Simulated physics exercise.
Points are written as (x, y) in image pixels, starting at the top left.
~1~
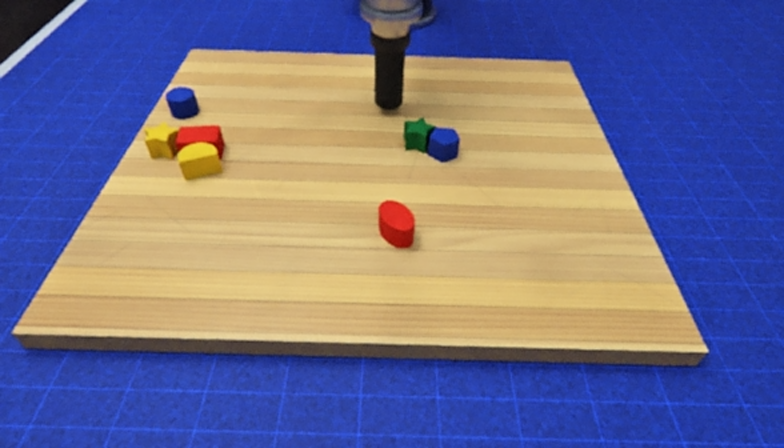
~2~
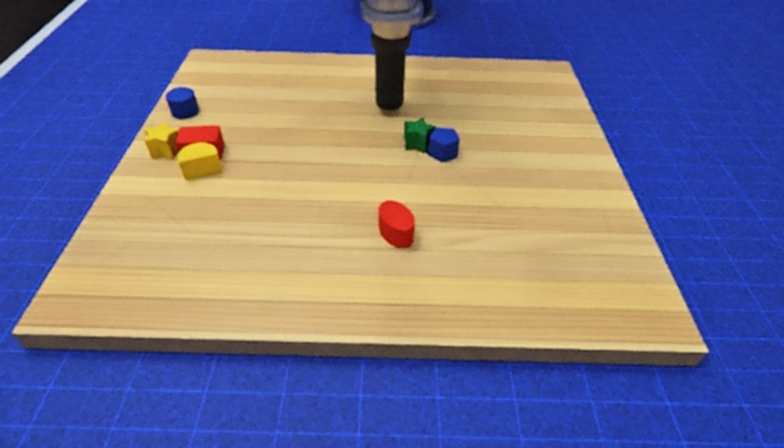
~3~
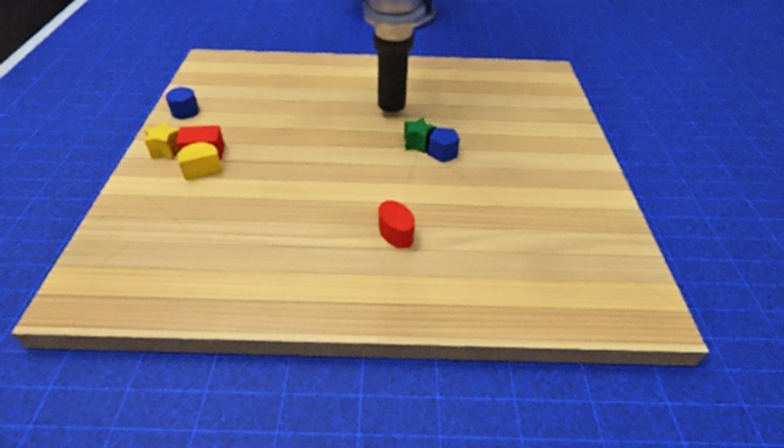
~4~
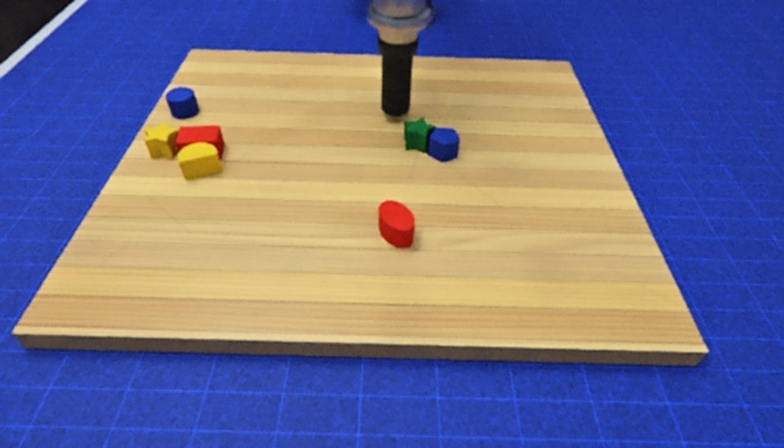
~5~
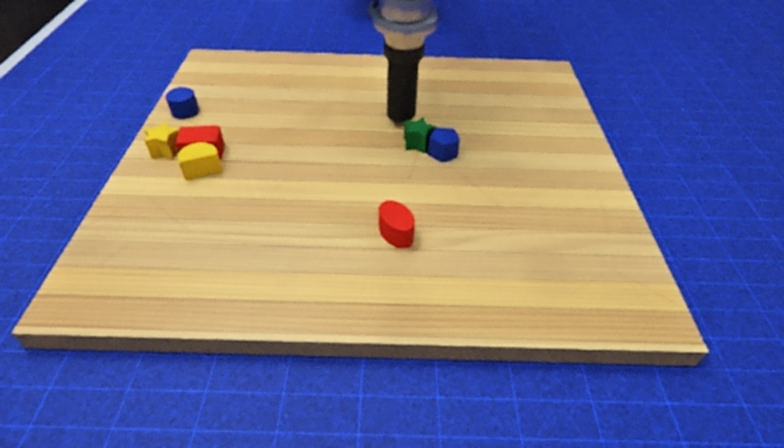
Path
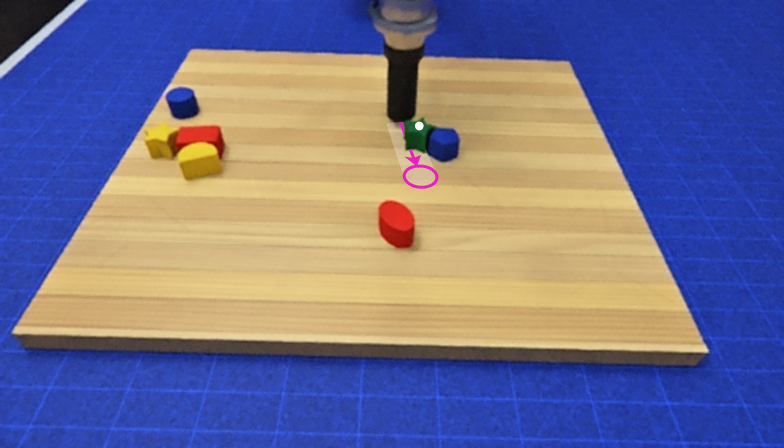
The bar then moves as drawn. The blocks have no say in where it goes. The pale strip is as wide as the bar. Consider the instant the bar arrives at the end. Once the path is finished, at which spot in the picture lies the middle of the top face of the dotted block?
Put as a pixel place, it's (451, 158).
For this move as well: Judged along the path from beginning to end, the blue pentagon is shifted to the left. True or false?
This is true.
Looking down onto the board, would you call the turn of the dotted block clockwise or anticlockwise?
Prediction: Counterclockwise.
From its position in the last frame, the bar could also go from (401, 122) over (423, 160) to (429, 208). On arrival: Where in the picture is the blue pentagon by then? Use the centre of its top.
Roughly at (484, 161).
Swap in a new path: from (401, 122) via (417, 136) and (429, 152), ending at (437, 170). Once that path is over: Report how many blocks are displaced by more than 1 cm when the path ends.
Two blocks move more than 1 cm.
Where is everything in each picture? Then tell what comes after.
In the first picture, bar tip at (389, 102); block tops, green star at (419, 126); blue pentagon at (445, 135).
In the second picture, bar at (389, 103); blocks unchanged.
In the third picture, bar at (392, 105); blocks unchanged.
In the fourth picture, bar at (395, 109); blocks unchanged.
In the fifth picture, bar at (401, 114); green star at (419, 126); blue pentagon at (445, 135).
Path on the board, straight from (401, 122) to (421, 176); the dot is on the green star.
On the path given first. One third of the way, bar at (407, 131); green star at (425, 134), turned 15° anticlockwise; blue pentagon at (451, 139).
Two thirds of the way, bar at (414, 149); green star at (439, 148), turned 40° anticlockwise; blue pentagon at (467, 147), turned 30° anticlockwise.
At the end, bar at (421, 168); green star at (451, 158), turned 70° anticlockwise; blue pentagon at (472, 148), turned 45° anticlockwise.
